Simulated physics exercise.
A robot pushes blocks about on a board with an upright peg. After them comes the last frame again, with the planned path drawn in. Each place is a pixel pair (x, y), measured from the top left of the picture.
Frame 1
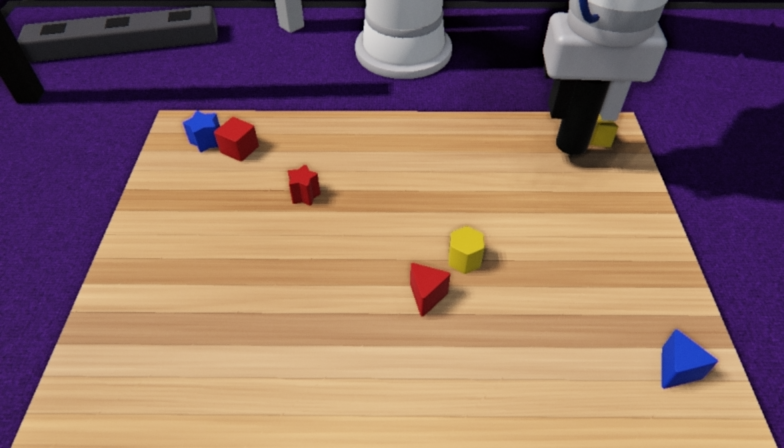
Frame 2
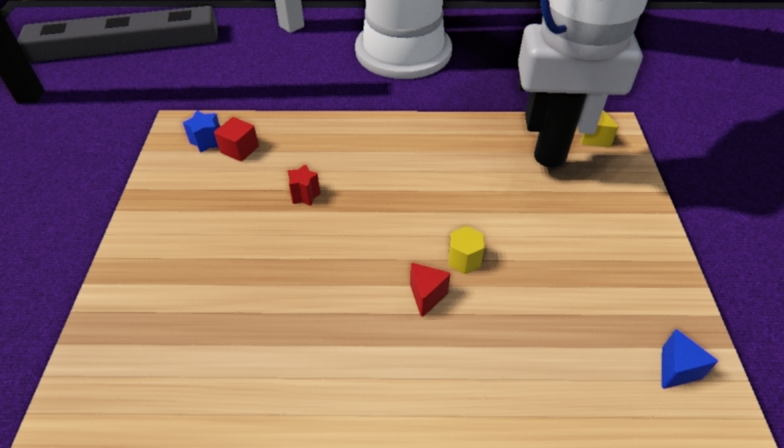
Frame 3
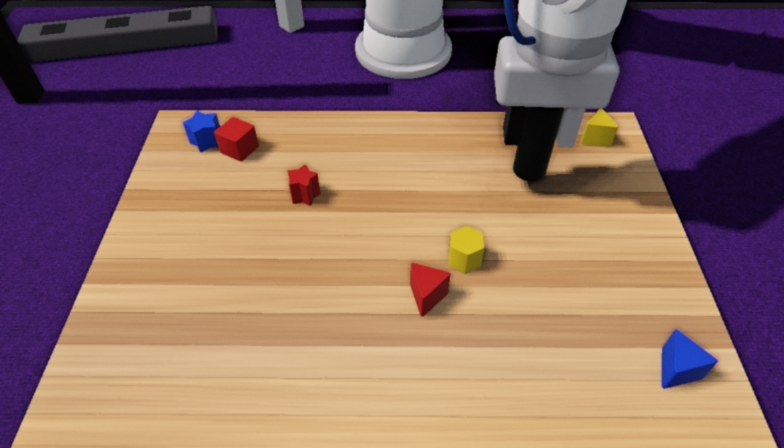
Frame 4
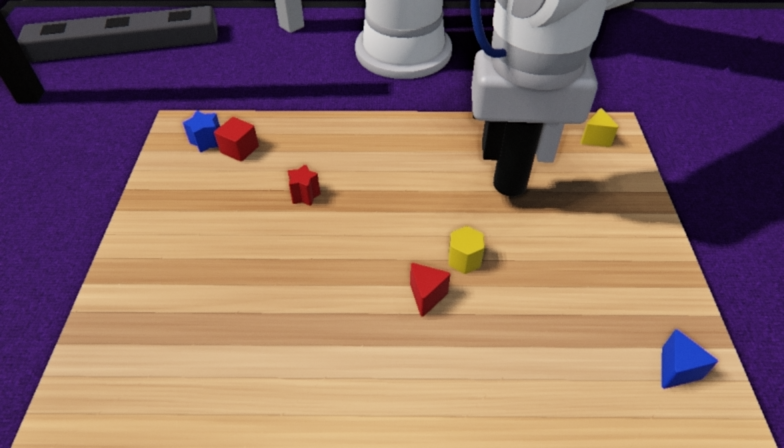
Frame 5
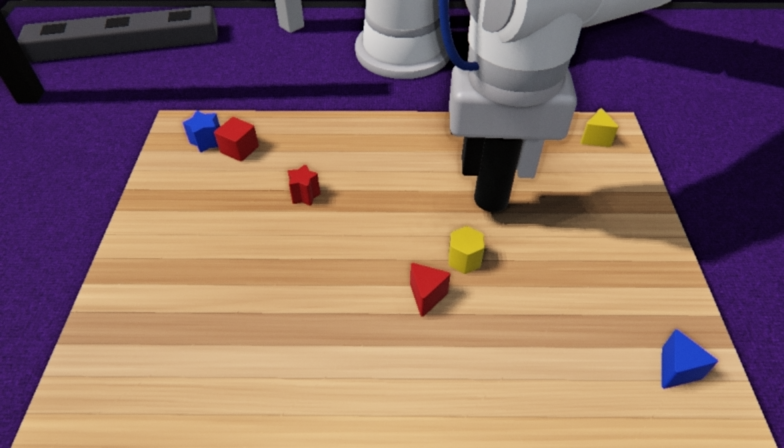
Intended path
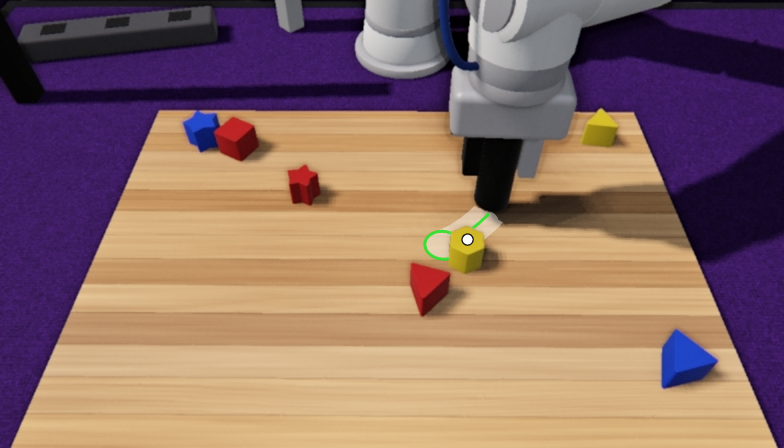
A robot arm moves its black peg left and down across the board, touching no blocks.
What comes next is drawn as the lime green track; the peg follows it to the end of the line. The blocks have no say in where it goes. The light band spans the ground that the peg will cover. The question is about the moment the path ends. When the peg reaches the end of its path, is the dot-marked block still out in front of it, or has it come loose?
It will get left beside or behind the peg.
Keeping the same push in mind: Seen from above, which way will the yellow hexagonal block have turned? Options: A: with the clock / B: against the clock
I'll go with B - against the clock.
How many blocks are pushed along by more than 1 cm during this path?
Count: One.
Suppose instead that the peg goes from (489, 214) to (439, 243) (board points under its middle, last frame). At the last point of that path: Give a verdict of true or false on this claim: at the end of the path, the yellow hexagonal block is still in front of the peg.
False
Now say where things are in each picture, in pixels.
Tip of the peg (571, 146), middles of tops, red three-sided block (428, 277), yellow hexagonal block (468, 240), in the first picture.
Peg (550, 158), nothing pushed, in the second picture.
Peg (529, 172), nothing pushed, in the third picture.
Peg (510, 186), nothing pushed, in the fourth picture.
Peg (491, 201), red three-sided block (428, 277), yellow hexagonal block (468, 240), in the fifth picture.
The line goes from (489, 214) via (476, 226) and (461, 236), ending at (443, 245); the dot is on the yellow hexagonal block.
What follows on the original path. Halfway along, peg (471, 218); nothing pushed yet.
At the end, peg (444, 232); red three-sided block unmoved; yellow hexagonal block (459, 251), turned 55° anticlockwise.
